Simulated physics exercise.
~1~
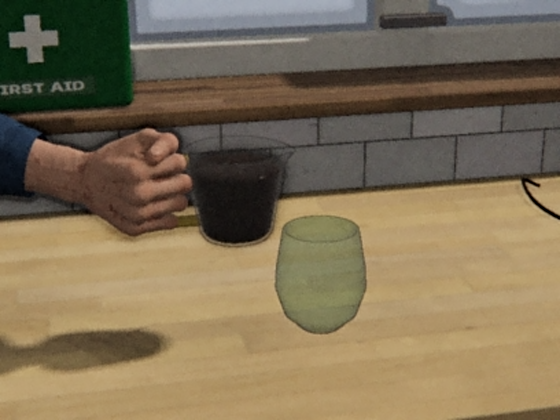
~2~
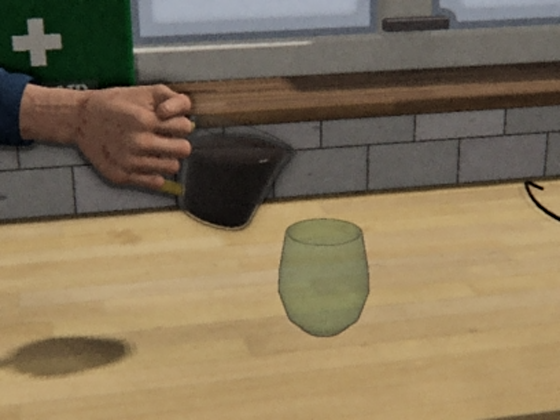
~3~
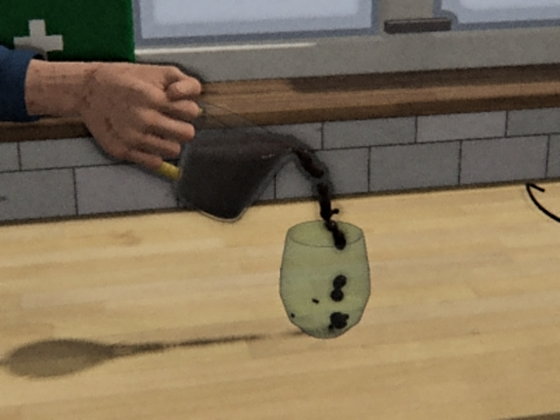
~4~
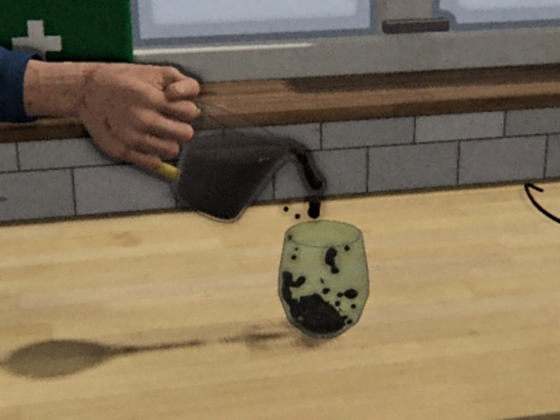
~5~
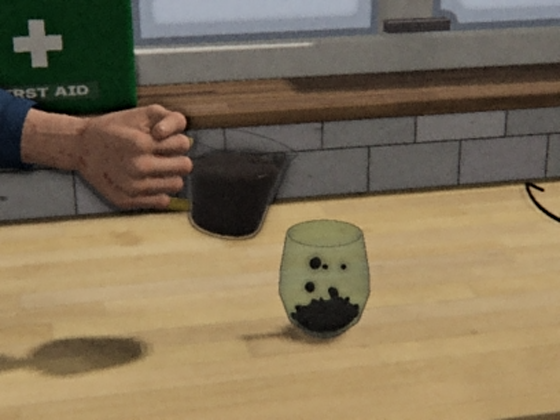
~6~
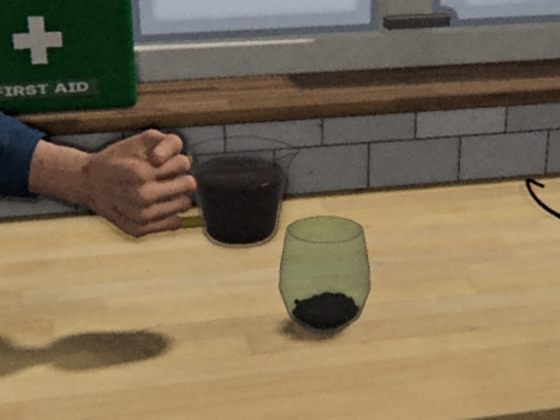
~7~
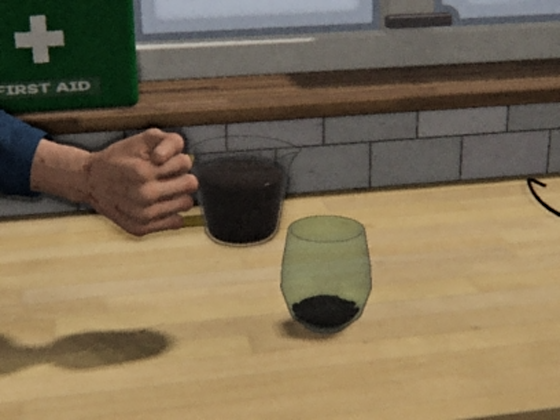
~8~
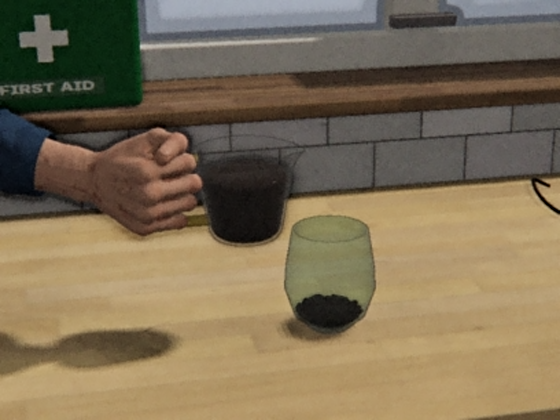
A hand in a dark blue sleeve grips a flared, see-through jug of dark coffee at the left of a pale wooden worktop, seen from slightly above. An empty, greenish round-bellied glass stands to its right, with grey tiles, a wooden ledge and a green first aid box behind. The hand lifts the jug and tips it rightward, and a thin dark stream falls into the glass, breaking into drops and blobs. The hand then levels the jug and lowers it again. A shallow dark pool settles in the glass, while the jug still holds plenty.
